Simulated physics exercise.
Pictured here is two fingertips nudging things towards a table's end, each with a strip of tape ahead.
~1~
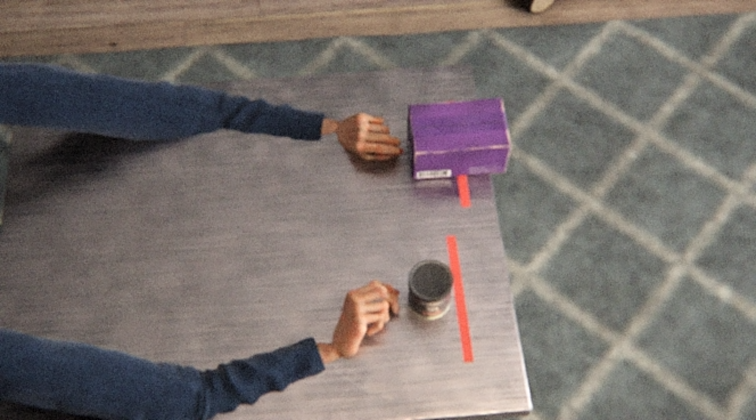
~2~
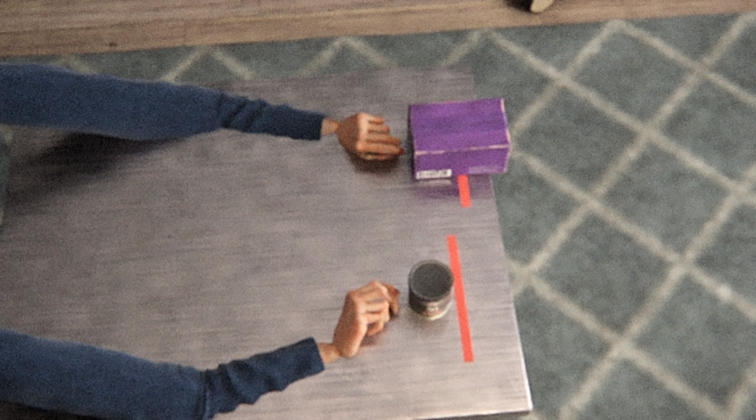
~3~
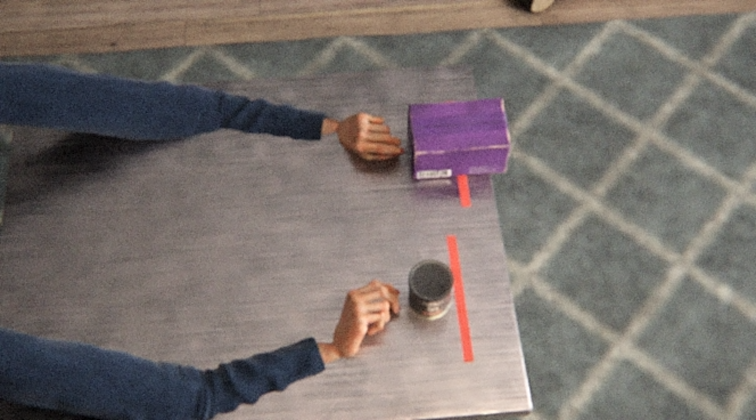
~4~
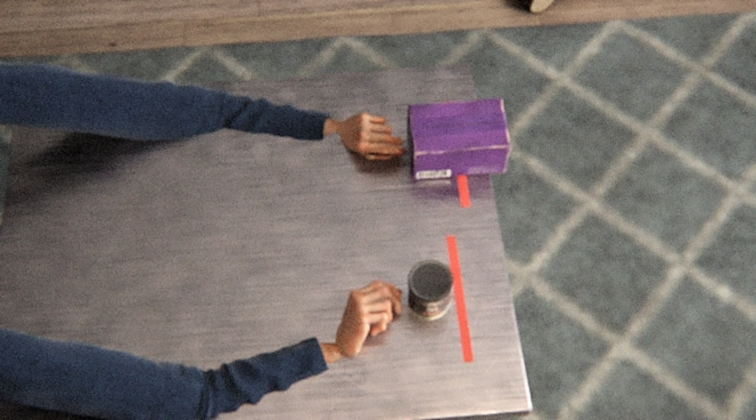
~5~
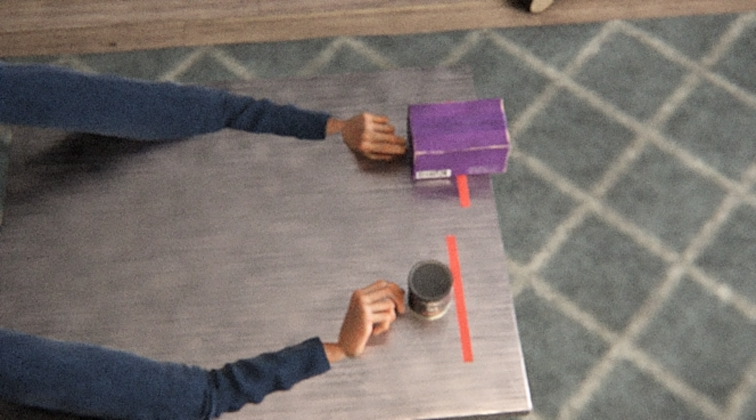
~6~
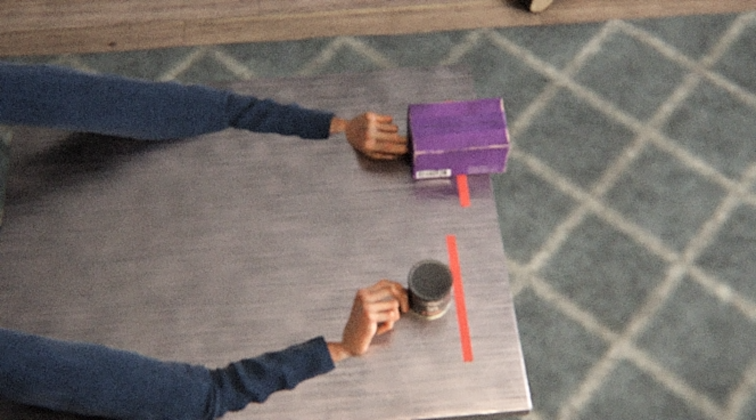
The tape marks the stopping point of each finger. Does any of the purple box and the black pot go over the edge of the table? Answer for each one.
Purple box - goes over, black pot - stays on.
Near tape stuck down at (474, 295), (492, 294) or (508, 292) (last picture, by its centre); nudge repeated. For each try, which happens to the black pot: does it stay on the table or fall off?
One after another: It pulls up in time; overshoots; overshoots.
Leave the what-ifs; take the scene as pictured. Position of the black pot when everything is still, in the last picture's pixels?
About (488, 285).
Then, 1.20 s on from there, purple box turned 46° from its first pose near (519, 147); black pot displaced about its own width near (487, 285).
Then, 1.48 s on from there, purple box on its way down near (516, 278); black pot displaced about its own width near (488, 285).
In the end, the purple box drops to the floor; the black pot is still on the table, near (488, 285).
